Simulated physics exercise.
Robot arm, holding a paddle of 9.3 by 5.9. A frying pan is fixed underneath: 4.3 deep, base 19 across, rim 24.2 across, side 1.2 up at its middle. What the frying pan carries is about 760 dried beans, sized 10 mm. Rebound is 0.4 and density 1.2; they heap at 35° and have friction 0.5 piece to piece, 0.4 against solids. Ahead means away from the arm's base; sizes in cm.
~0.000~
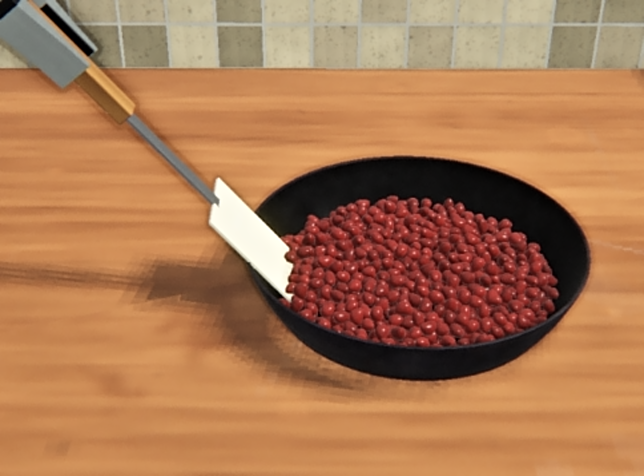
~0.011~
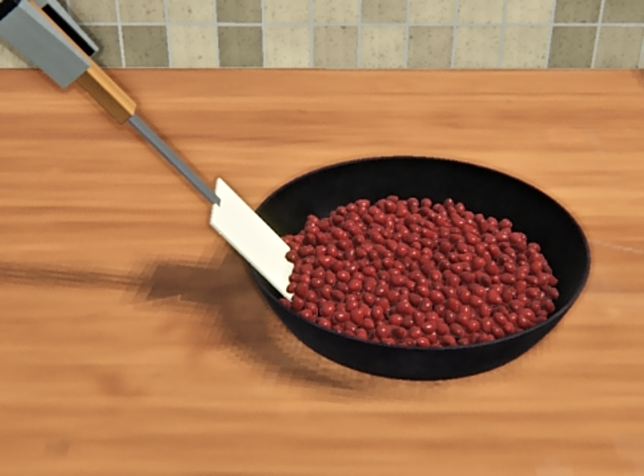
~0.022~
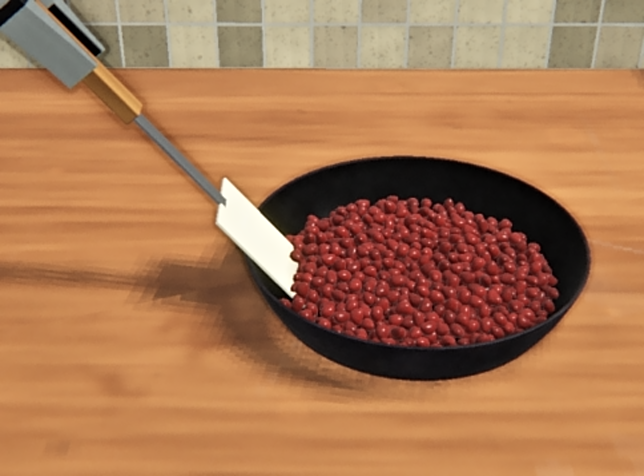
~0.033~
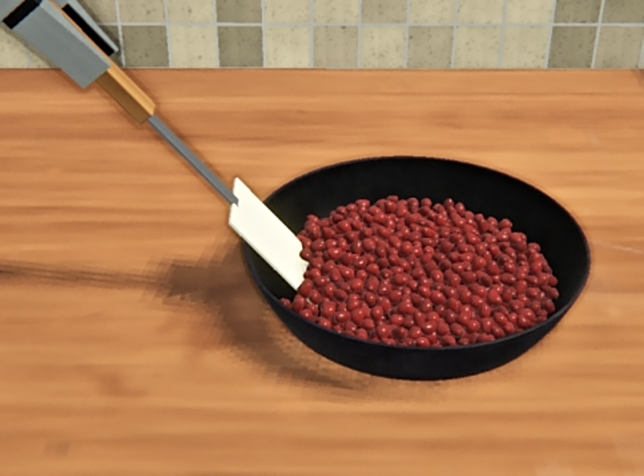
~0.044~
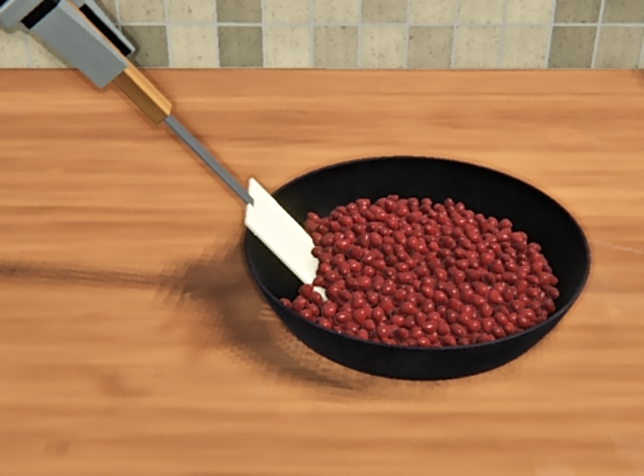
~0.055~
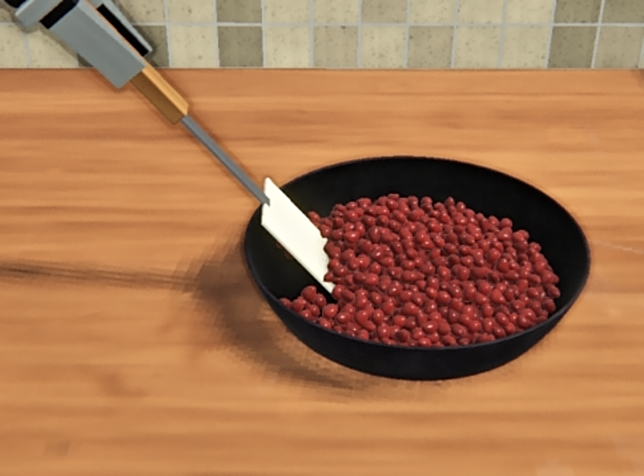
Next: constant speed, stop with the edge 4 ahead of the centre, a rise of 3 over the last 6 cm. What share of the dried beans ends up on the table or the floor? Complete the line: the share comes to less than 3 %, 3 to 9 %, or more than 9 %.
The share comes to 3 to 9 %.
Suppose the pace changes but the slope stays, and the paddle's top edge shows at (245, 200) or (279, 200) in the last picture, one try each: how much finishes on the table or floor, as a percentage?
About 0 and 10 percent.
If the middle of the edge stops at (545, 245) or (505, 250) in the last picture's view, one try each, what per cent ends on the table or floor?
Roughly 20 and 10 per cent.
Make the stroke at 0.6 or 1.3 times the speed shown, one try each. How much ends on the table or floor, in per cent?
First try around 0 %, second try around 15 %.
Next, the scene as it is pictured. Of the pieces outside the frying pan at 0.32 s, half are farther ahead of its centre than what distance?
That distance is around 18 cm.
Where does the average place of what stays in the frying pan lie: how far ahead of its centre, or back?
I'd put it at roughly 3.0 cm toward the front.
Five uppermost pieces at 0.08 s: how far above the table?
Estimated height above table: Approx. 6 cm.
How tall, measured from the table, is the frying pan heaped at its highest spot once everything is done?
Top of the heap: Roughly 5.0 cm above the table top.
By 0.08 s, sloping 51°, highest piece 6 above the table; 763 in the frying pan.
By 0.11 s, sloping 51°, highest piece 7 above the table; 763 in the frying pan.
By 0.32 s, sloping 51°, highest piece 6 above the table; 718 in the frying pan, 40 on the table or floor, 5 on the blade or in flight.
By 1.37 s, sloping 51°, highest piece 5 above the table; 717 in the frying pan, 46 on the table or floor.
Final count, 717 in the frying pan, 46 on the table or floor. That is 6 % on the table or floor.
